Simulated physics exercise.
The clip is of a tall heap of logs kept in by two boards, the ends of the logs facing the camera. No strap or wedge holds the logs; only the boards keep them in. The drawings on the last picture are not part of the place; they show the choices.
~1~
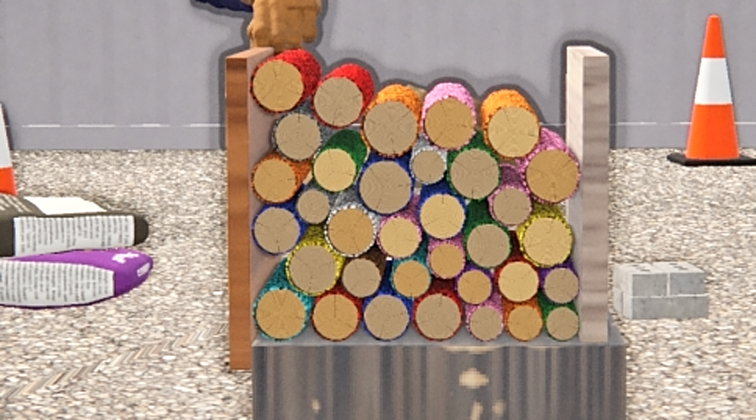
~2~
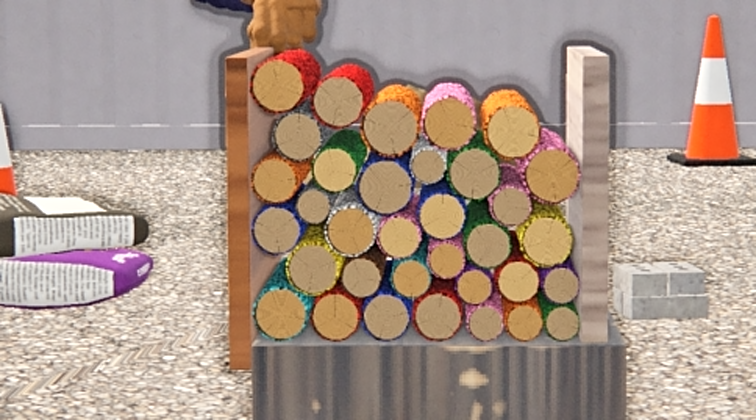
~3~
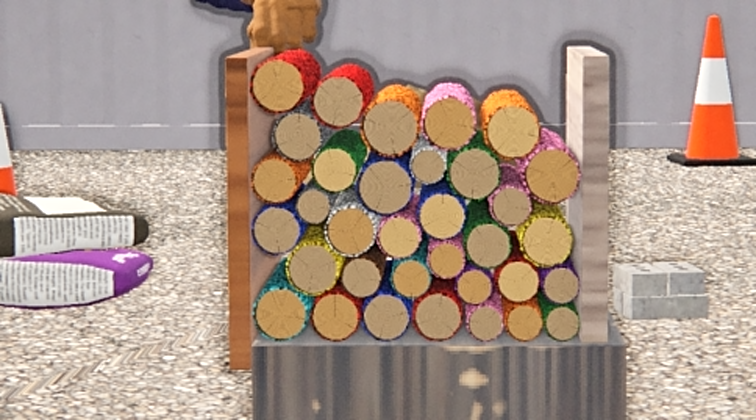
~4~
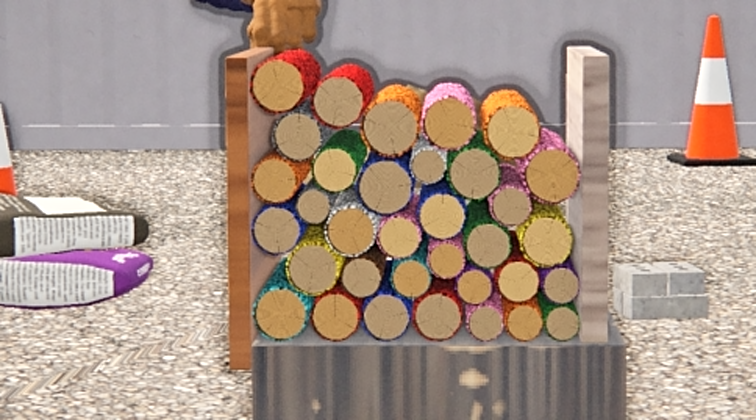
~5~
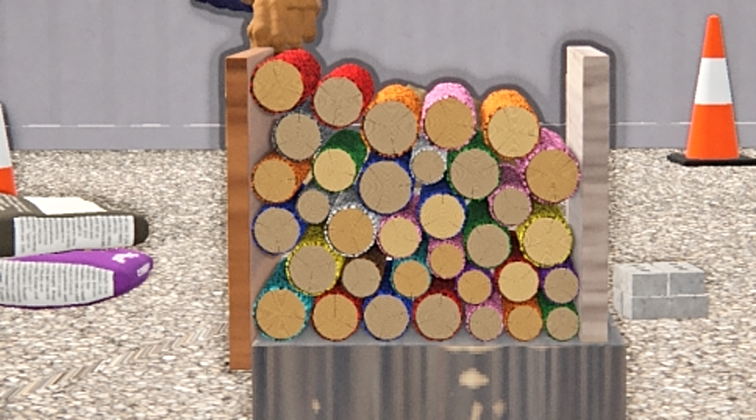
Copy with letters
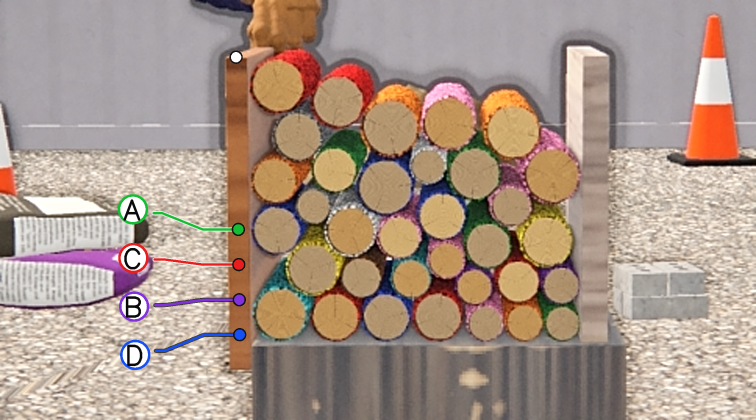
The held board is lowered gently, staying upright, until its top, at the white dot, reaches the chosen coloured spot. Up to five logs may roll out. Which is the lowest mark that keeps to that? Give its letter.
Mark C is as low as it can go.
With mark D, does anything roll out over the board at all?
Yes.
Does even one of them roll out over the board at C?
Yes, at C.
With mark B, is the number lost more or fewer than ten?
At B, fewer than ten.
On the marked copy, A at (238, 229); B at (239, 300); C at (239, 265); D at (240, 334); the white dot at (236, 57).
Taking C. A third of the way, top of the board (250, 147).
Two thirds of the way, top of the board (251, 250).
When it is over, top of the board (251, 264), four out over the board.
As for the rest, A one out over the board; B more than five out over the board; D more than five out over the board.
